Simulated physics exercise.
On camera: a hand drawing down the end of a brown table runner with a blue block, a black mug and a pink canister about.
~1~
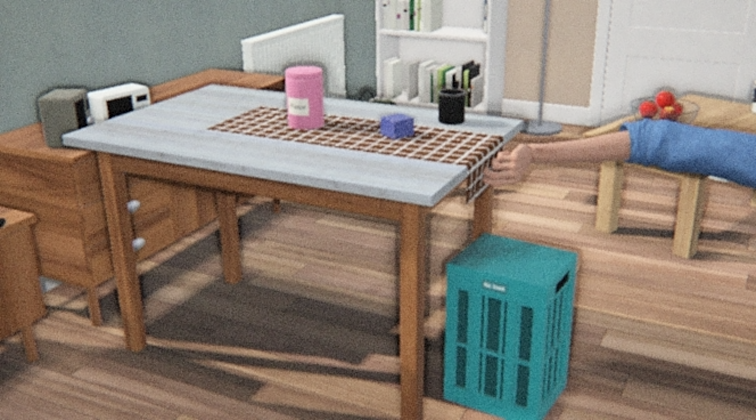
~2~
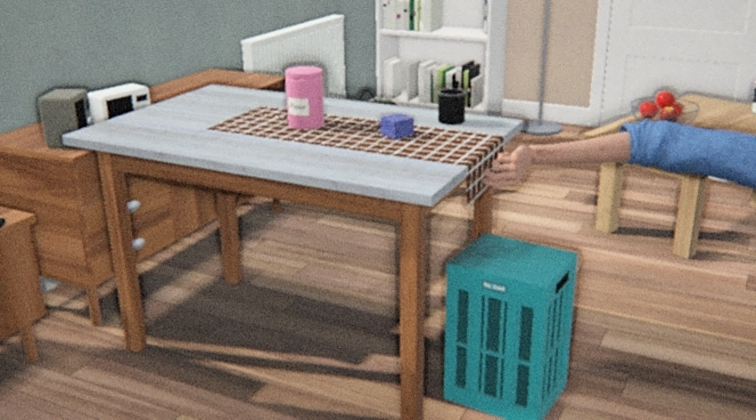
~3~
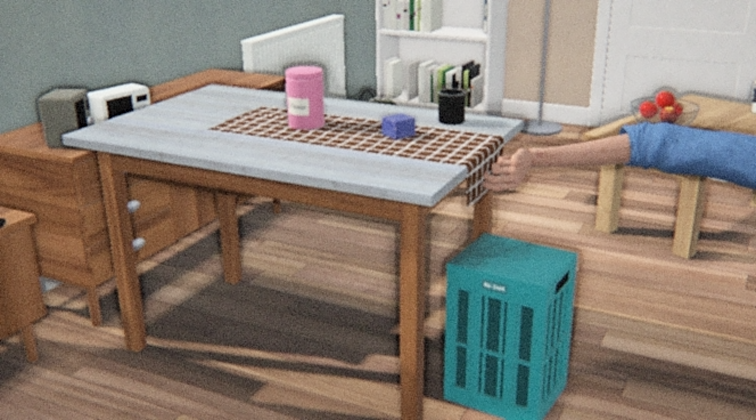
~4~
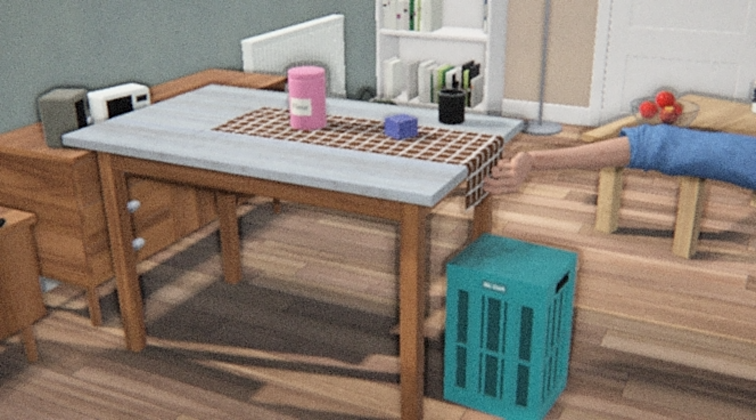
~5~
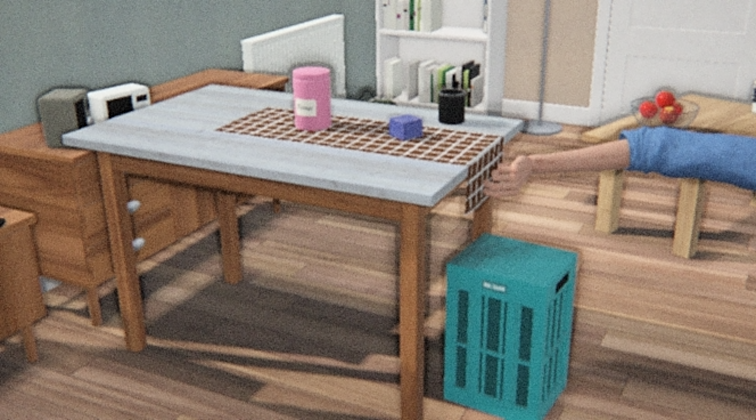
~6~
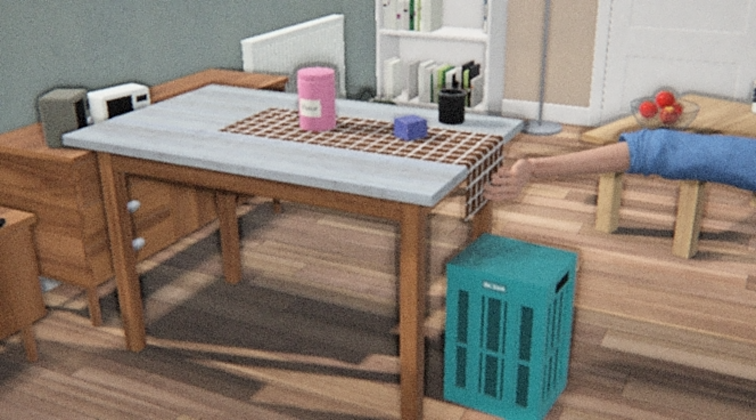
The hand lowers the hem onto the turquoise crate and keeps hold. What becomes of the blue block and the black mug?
In the end the blue block remains up there, the black mug keeps clear of the edge.
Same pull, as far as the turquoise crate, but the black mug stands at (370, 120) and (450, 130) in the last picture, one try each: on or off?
First, it is safe; second, it falls off.
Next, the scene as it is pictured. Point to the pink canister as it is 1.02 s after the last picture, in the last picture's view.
At about (364, 105).
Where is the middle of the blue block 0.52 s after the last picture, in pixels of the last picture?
At about (437, 131).
Then, 0.52 s after the last picture, hem going down; block carried along near (437, 131); mug unmoved.
Then, 1.02 s after the last picture, hem on the crate; block carried along near (462, 134); mug unmoved.
At rest, hem on the crate; block carried along near (462, 134); mug unmoved. The blue block keeps clear of the edge and the black mug stays on the table.
